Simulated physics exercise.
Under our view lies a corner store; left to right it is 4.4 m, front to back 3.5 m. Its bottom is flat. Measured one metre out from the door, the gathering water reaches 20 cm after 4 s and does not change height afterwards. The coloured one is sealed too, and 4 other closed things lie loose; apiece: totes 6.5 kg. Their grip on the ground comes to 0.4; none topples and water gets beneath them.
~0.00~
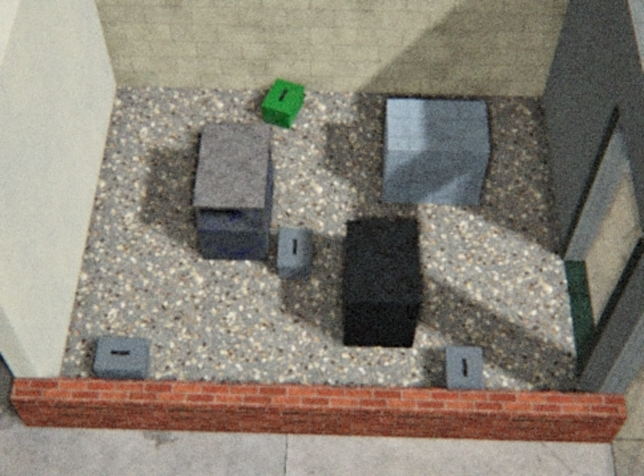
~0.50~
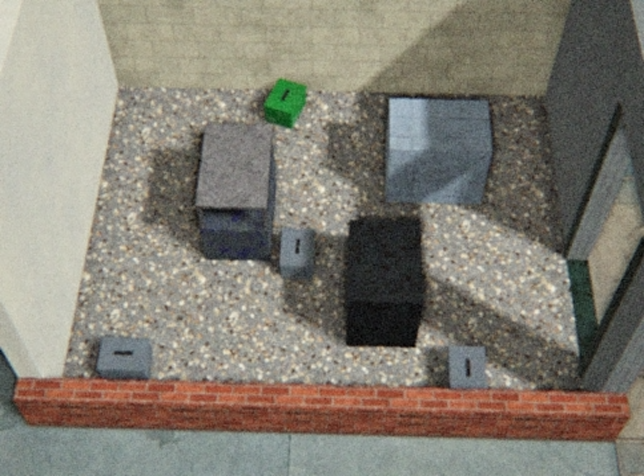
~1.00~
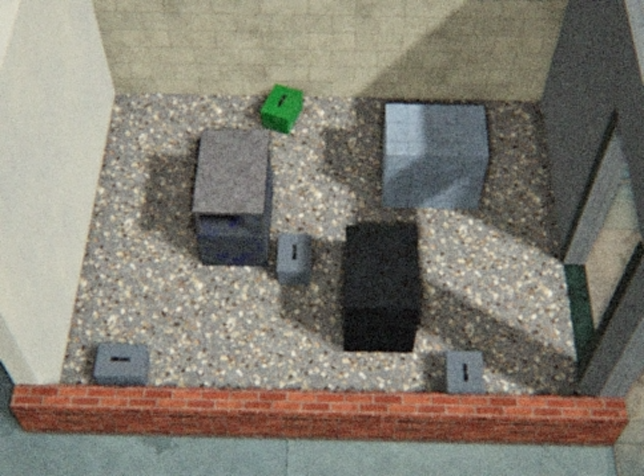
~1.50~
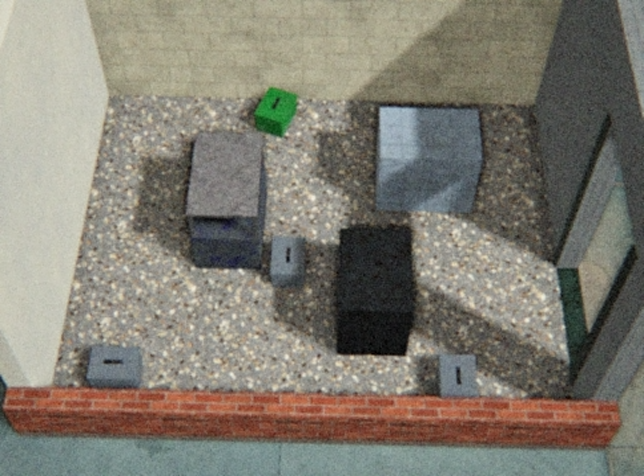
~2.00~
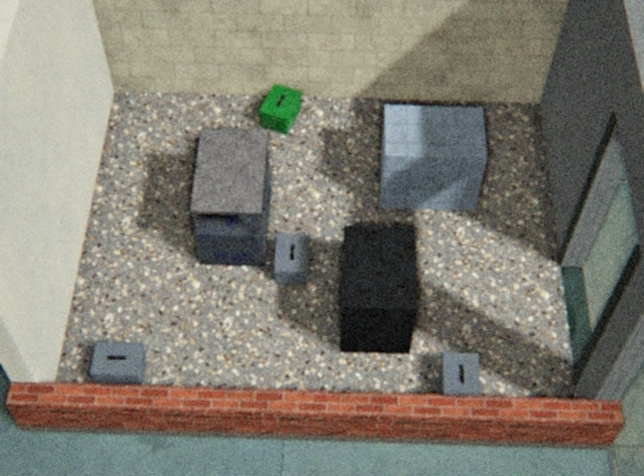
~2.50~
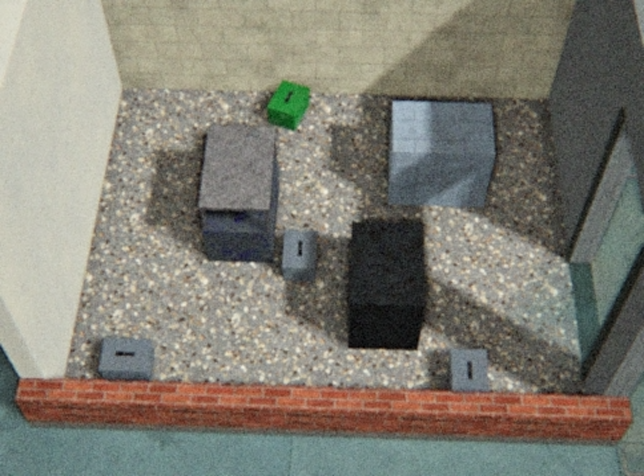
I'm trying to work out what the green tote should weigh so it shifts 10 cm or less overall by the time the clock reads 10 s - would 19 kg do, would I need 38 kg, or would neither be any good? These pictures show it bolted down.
I'd say 19 kg would do.
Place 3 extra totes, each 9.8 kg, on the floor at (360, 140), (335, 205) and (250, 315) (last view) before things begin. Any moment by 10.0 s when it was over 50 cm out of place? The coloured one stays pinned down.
Taking them in order, the first is inside the line, the second beyond the line and the third inside the line.
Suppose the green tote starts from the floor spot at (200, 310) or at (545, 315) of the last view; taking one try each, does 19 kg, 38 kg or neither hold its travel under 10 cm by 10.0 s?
The small mass already works; the big mass is needed.
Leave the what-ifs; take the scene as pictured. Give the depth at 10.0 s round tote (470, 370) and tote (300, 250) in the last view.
I'd put it at 4 cm and 6 cm respectively.
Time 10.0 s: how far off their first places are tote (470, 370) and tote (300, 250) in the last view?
300 cm, 30 cm.
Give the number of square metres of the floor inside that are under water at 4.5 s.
Somewhere around 4.5 m2, roughly.
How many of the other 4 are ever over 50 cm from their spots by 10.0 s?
2 in all.
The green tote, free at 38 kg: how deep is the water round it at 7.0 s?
Close to 4 cm deep.
After 3.5 s the green tote would be 0 cm from its start with 19 kg and 0 cm from its start with 38 kg; 0 cm of water round it then.
After 4.5 s the green tote would be 0 cm from its start with 19 kg and 0 cm from its start with 38 kg; 0 cm of water round it then.
After 7.0 s the green tote would be 0 cm from its start with 19 kg and 0 cm from its start with 38 kg; 4 cm of water round it then.
After 10.0 s the green tote would be 0 cm from its start with 19 kg and 0 cm from its start with 38 kg; 6 cm of water round it then.
